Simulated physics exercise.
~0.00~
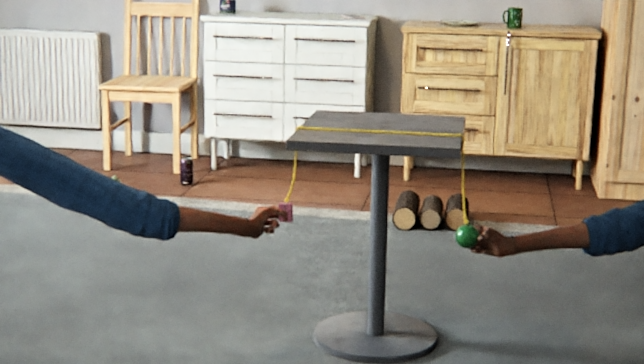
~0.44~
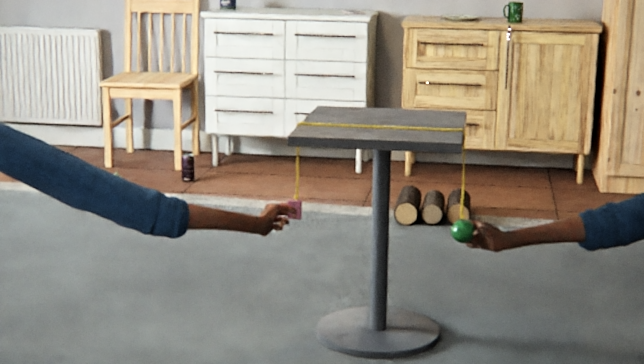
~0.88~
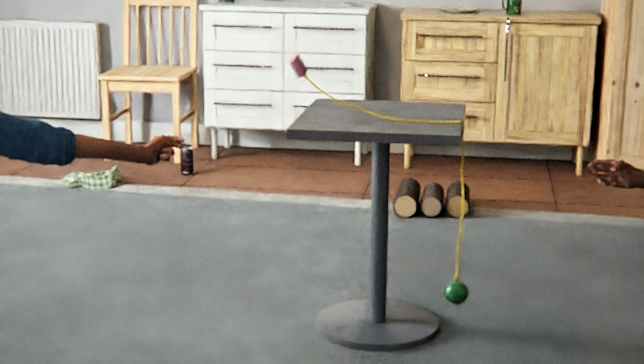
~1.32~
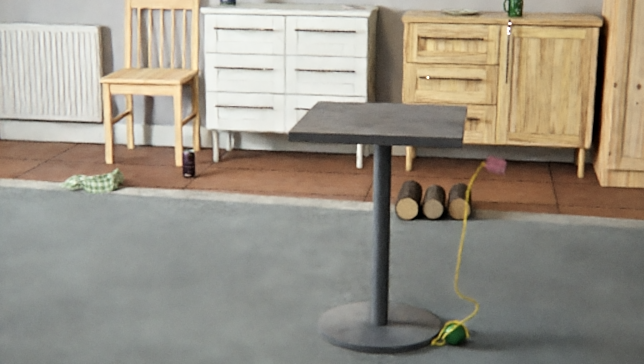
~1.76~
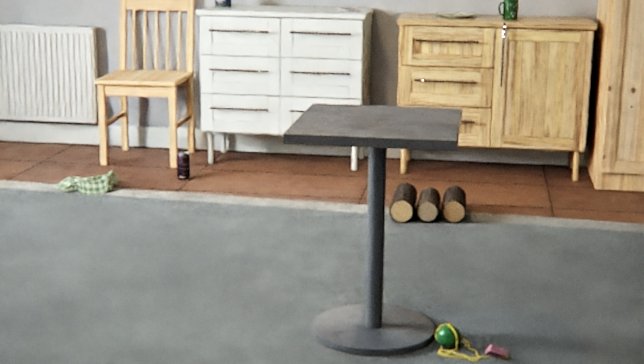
The clip opens on a grey side table with a yellow string laid across its top, one hand at the left holding a small pinkish box and another at the right holding a green apple-like object, each tied to an end. The hands shift slightly, then let go and draw back. The green object drops on the right, and the string drags the box up over the tabletop. The green object reaches the floor while the box tumbles down after it. Finally, both lie on the floor right of the table's base, the string crumpled beside them.
